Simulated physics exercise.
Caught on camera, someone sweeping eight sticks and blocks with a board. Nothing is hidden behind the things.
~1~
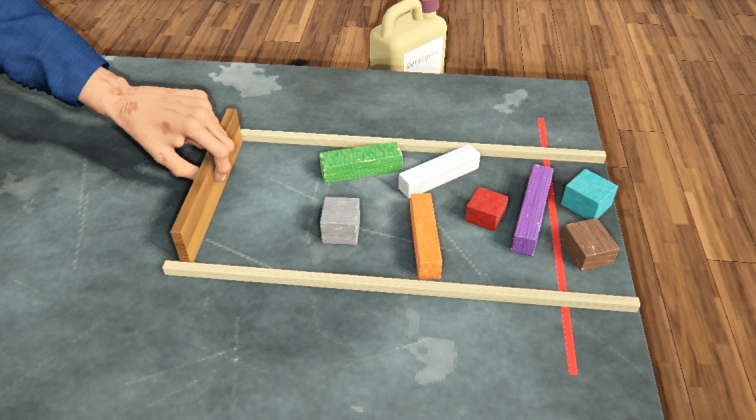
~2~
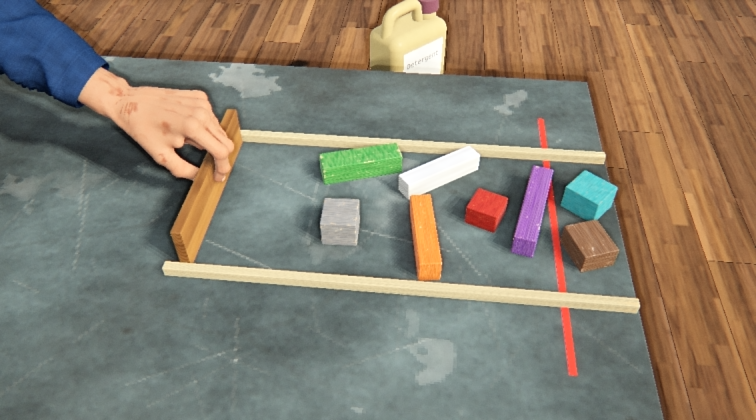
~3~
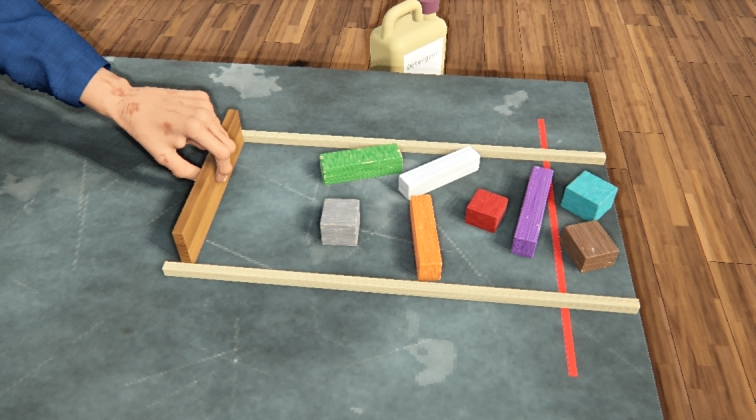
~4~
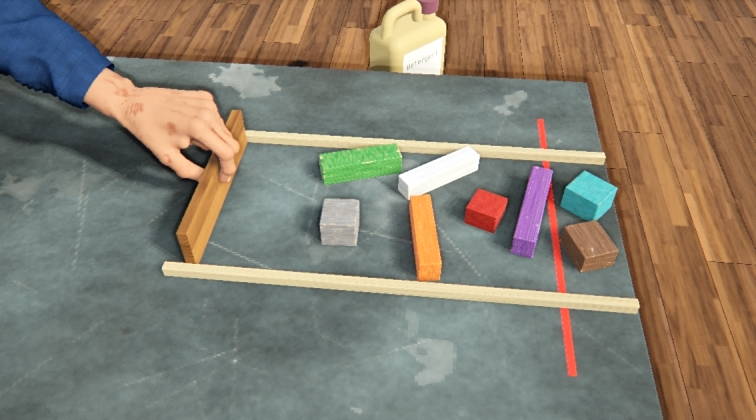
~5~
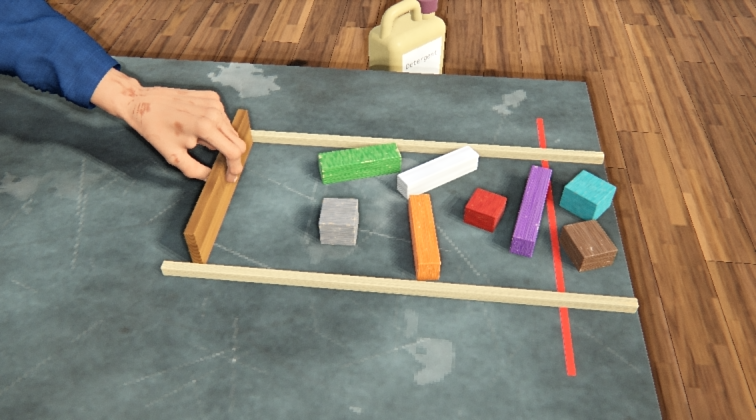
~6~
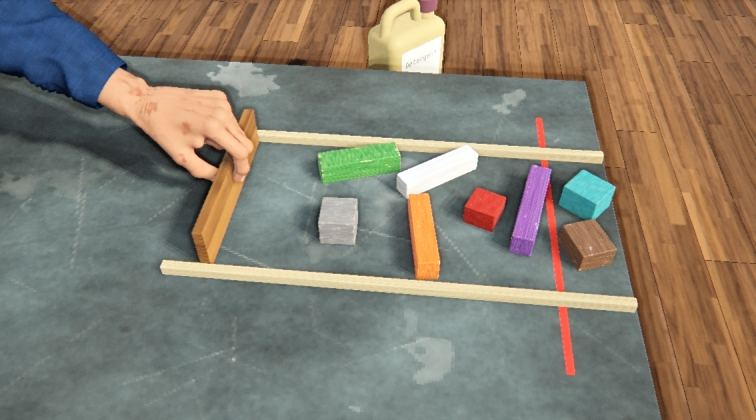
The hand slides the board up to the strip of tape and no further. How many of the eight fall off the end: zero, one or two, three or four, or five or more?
The number that fall off is three or four.
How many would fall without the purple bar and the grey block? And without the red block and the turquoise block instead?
1 in the first case, 2 in the second.
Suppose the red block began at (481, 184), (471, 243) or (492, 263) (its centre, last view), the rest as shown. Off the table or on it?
In that order, it survives; comes down; falls.
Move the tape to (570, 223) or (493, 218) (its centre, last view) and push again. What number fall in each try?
It would be 5 and 1.
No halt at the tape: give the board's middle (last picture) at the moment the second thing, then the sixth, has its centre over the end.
At (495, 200) for the second, at (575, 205) for the sixth.
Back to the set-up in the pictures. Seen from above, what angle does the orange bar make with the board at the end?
Near 25 degrees.
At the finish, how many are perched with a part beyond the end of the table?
It comes to 4.
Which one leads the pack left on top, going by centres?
Foremost is the red block.
A little later, none off yet; turquoise block at rest near (587, 196); brown block at rest near (587, 245); purple bar at rest near (531, 209).
Next, none off yet; turquoise block tilted well over near (634, 210); brown block tilted a little near (634, 251); purple bar shifted about its own width near (602, 214).
When it is over, the number that fall off is three or four; down, purple bar, brown block and turquoise block.
